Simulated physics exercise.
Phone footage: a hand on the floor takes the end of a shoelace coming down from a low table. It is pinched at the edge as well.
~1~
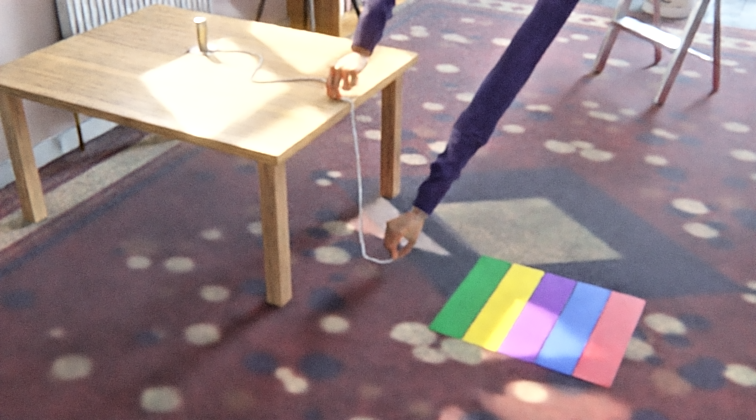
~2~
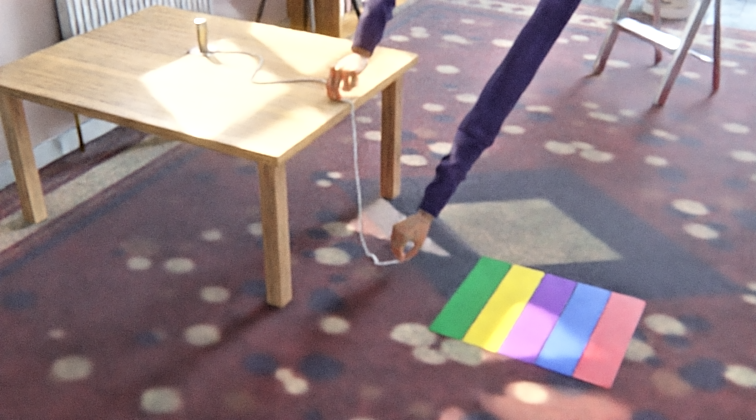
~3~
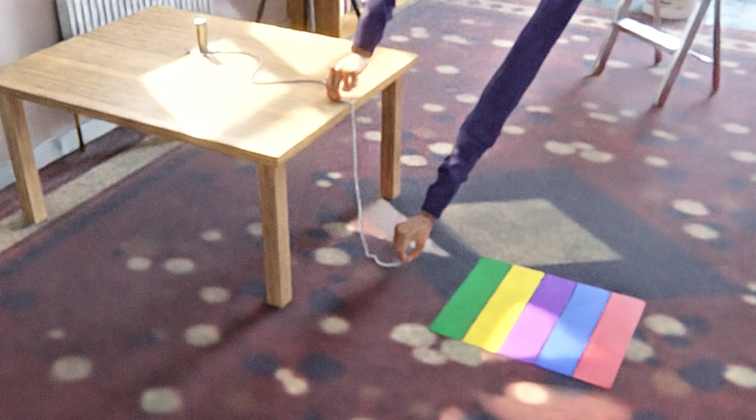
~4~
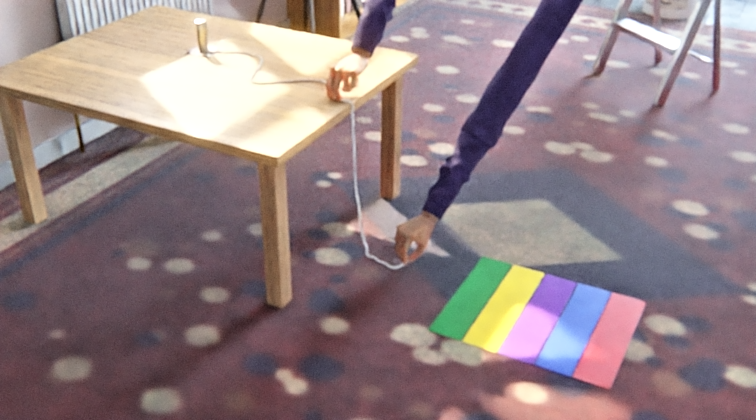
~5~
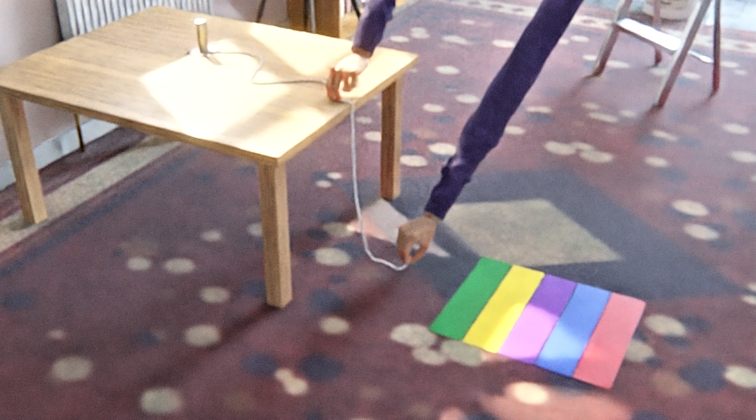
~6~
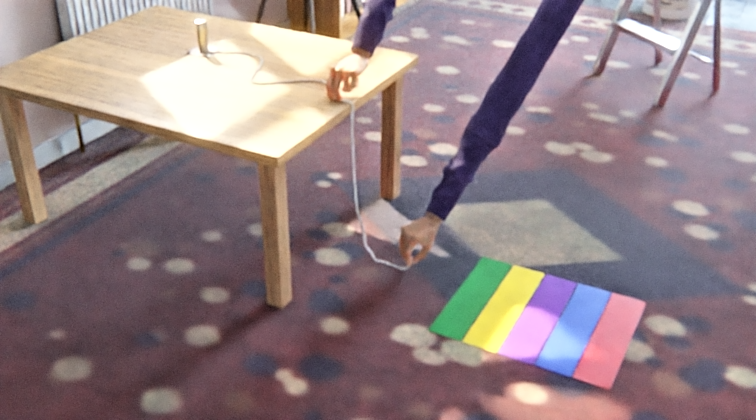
On a dark reddish carpet with pale spots, a low wooden table stands at left, seen from above by a still camera. A pale shoelace runs across its top and hangs over the edge near a mat striped green, yellow, purple, pink, blue and red. One hand pinches the lace at the edge while the lower hand, purple-sleeved, shifts its end slightly right.
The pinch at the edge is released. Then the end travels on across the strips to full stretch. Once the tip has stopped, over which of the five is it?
Over the blue strip.
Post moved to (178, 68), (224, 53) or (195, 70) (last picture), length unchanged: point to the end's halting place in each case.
In order, near (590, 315), (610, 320) and (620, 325).
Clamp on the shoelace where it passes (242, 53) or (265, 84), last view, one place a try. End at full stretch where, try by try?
Try by try: (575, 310), (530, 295).
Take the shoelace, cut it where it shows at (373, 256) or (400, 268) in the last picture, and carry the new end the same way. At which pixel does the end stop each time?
Roughly (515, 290), (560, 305).
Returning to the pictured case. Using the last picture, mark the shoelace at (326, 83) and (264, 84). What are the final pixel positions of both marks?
First: (363, 106). Second: (311, 84).
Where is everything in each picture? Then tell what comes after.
End (397, 256); green (454, 319); yellow (489, 330); purple (524, 341); blue (561, 353); red (598, 365), in the first frame.
End (404, 259); shoelace through (244, 53) (253, 75) (311, 80) (349, 102) (357, 176) (362, 239), in the second frame.
End (406, 260), in the third frame.
End (408, 261); shoelace through (244, 54) (253, 76) (311, 80) (349, 102) (355, 175) (364, 240), in the fourth frame.
End (410, 261), in the fifth frame.
End (412, 262); shoelace through (244, 54) (253, 76) (311, 80) (349, 103) (354, 176) (365, 240), in the sixth frame.
Early on, end near (517, 293); over yellow.
Midway, end near (558, 305); over purple.
At the end of the slack, end near (583, 313); over blue. The end stops over the blue strip.
